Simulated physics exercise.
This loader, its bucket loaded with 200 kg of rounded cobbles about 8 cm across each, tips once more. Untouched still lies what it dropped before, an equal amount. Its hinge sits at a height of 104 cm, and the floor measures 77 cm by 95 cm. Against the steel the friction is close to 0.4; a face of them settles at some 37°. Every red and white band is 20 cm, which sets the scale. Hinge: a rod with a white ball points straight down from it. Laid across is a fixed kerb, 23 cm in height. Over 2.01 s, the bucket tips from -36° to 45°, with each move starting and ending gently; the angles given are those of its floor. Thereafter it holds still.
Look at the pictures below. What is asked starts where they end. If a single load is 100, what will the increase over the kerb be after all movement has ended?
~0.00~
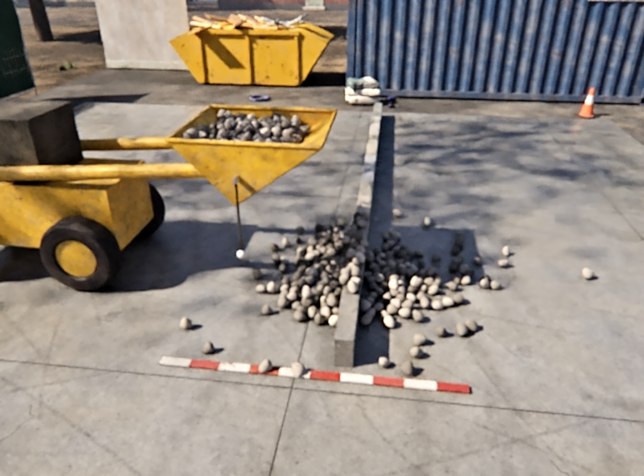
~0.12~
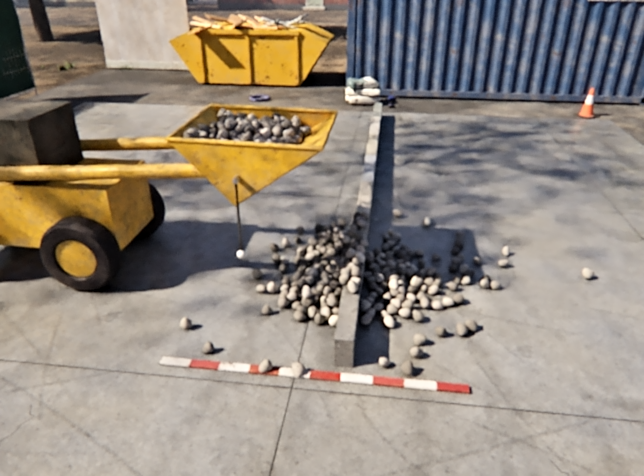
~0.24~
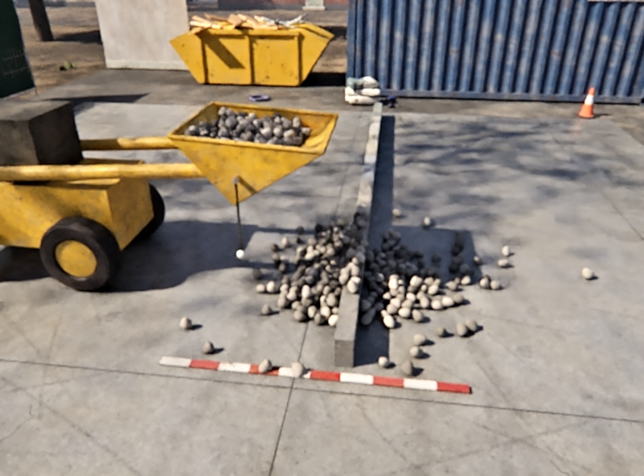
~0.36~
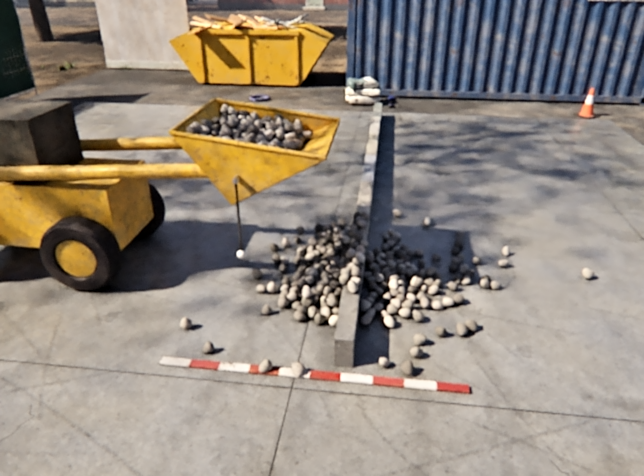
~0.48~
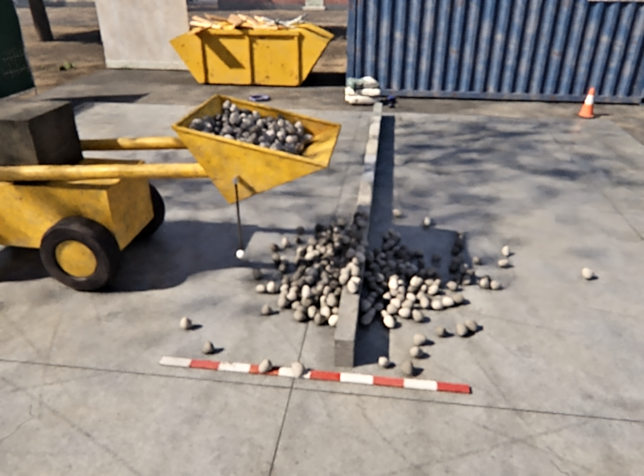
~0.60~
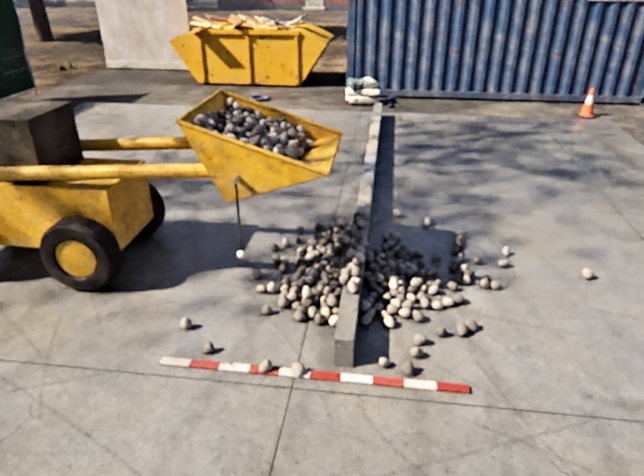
The increase will be around 13 per cent.
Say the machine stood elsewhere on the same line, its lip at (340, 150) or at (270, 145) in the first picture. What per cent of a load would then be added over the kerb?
Near 35 per cent from the first place, 0 from the second.
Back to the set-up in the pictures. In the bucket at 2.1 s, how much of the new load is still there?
Close to 5 in a hundred is still held.
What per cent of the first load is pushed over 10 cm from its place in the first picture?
Some 10 percent, give or take.
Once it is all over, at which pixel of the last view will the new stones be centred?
Their centre ends up near (323, 264).
After 1.5 s the floor is at 32°; in per cent of one load, 92 in the bucket, 69 on this side of the kerb, 39 over the kerb; the foremost stones are at (500, 265).
After 2.1 s the floor is at 45°; in per cent of one load, 3 in the bucket, 149 on this side of the kerb, 48 over the kerb; the foremost stones are at (500, 265).
After 2.5 s the floor is at 45°; in per cent of one load, 0 in the bucket, 149 on this side of the kerb, 51 over the kerb; the foremost stones are at (500, 265).
After 5.0 s the floor is at 45°; in per cent of one load, 0 in the bucket, 149 on this side of the kerb, 51 over the kerb; the foremost stones are at (500, 265). Net gain over the kerb, 13.
